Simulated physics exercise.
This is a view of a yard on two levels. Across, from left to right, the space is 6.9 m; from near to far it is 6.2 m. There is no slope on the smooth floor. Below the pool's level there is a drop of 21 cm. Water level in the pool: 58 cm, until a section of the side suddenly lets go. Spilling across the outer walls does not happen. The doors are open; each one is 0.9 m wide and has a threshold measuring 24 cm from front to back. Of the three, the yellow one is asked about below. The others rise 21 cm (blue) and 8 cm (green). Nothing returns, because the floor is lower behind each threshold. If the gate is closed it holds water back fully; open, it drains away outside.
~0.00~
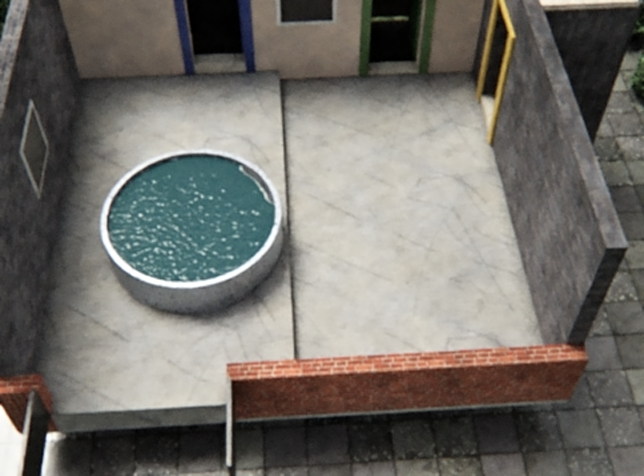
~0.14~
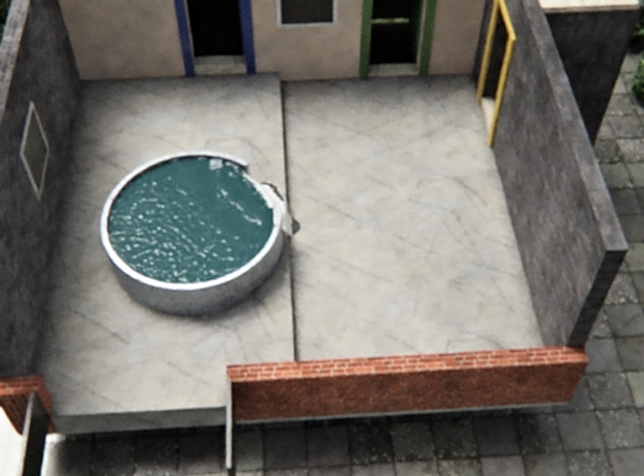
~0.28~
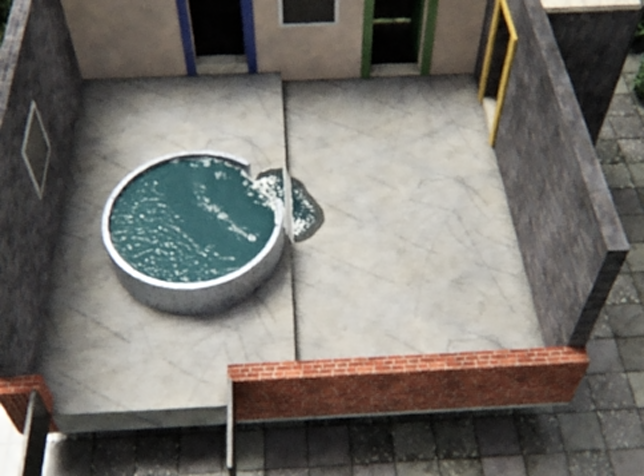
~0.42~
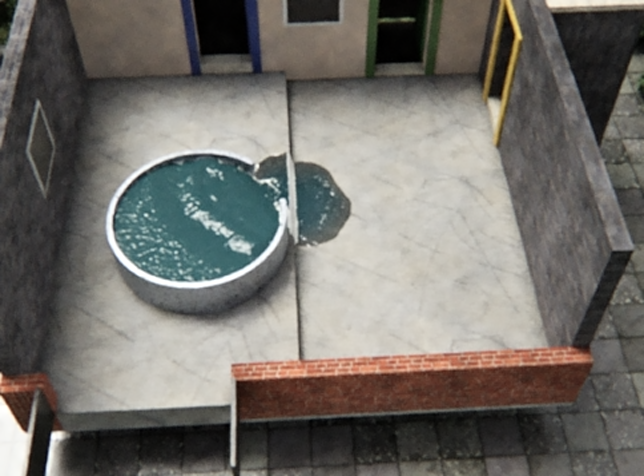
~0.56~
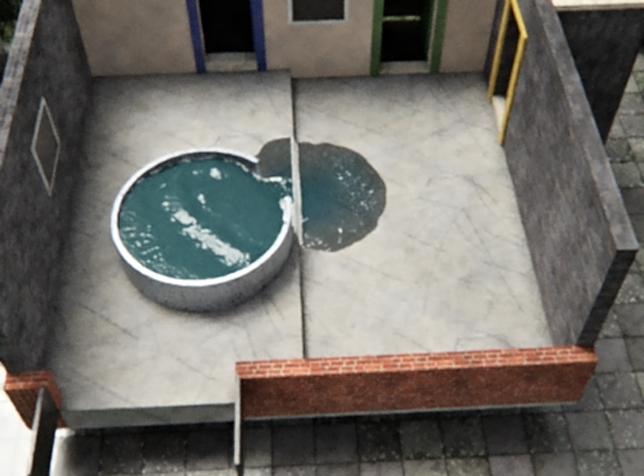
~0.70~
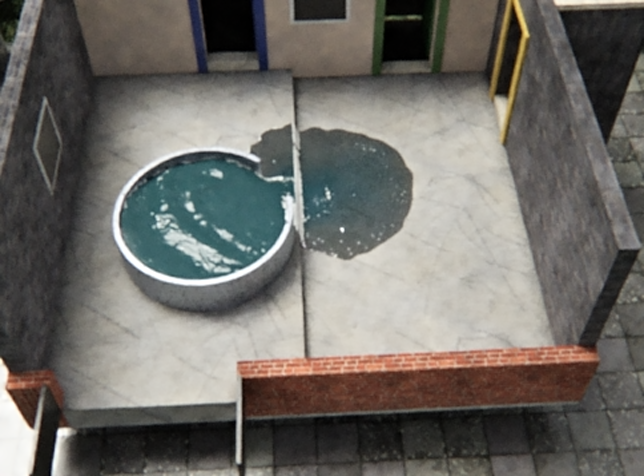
The footage shows a round pool of water on the left side of a walled yard as a gap opens in its right rim and water pours over the step, spreading in a widening dark patch across the lower floor.
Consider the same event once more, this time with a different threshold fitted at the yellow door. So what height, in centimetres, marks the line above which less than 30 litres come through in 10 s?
The line is at about 14.5 cm of height.
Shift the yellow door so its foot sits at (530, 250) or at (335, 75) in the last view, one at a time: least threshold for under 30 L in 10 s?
Roughly 7.5 cm, then roughly 10.0 cm.
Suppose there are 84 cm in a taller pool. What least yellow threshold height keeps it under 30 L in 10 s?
Some 23 cm.
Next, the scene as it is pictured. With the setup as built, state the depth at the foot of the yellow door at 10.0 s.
The depth there is around 7.0 cm.
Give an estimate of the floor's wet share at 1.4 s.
30 %.
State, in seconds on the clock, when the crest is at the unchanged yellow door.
Approximately 2.4 s.
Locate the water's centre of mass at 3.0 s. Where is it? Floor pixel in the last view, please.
Roughly (305, 205).
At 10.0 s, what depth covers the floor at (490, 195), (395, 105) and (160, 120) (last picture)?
The depths come to about 10, 10 and 0 cm.
After 1.4 s water covers 30 % of the floor, deepest (32 cm) near (285, 205); 2 cm at the yellow door, 0 litres in over its 16 cm threshold.
After 3.0 s water covers 40 % of the floor, deepest (30 cm) near (487, 86); 19 cm at the yellow door, 5 litres in over its 16 cm threshold.
After 10.0 s water covers 55 % of the floor, deepest (18 cm) near (556, 365); 7 cm at the yellow door, 17 litres in over its 16 cm threshold.
At the yellow door as built, the water arrived by 1.4 s and peaked near 21 cm at 2.4 s.
With a threshold of 13.5 cm, 42 litres would have come in within the 10 s; with 16 cm, 17 litres. So under 30 litres takes about 14.5 cm.
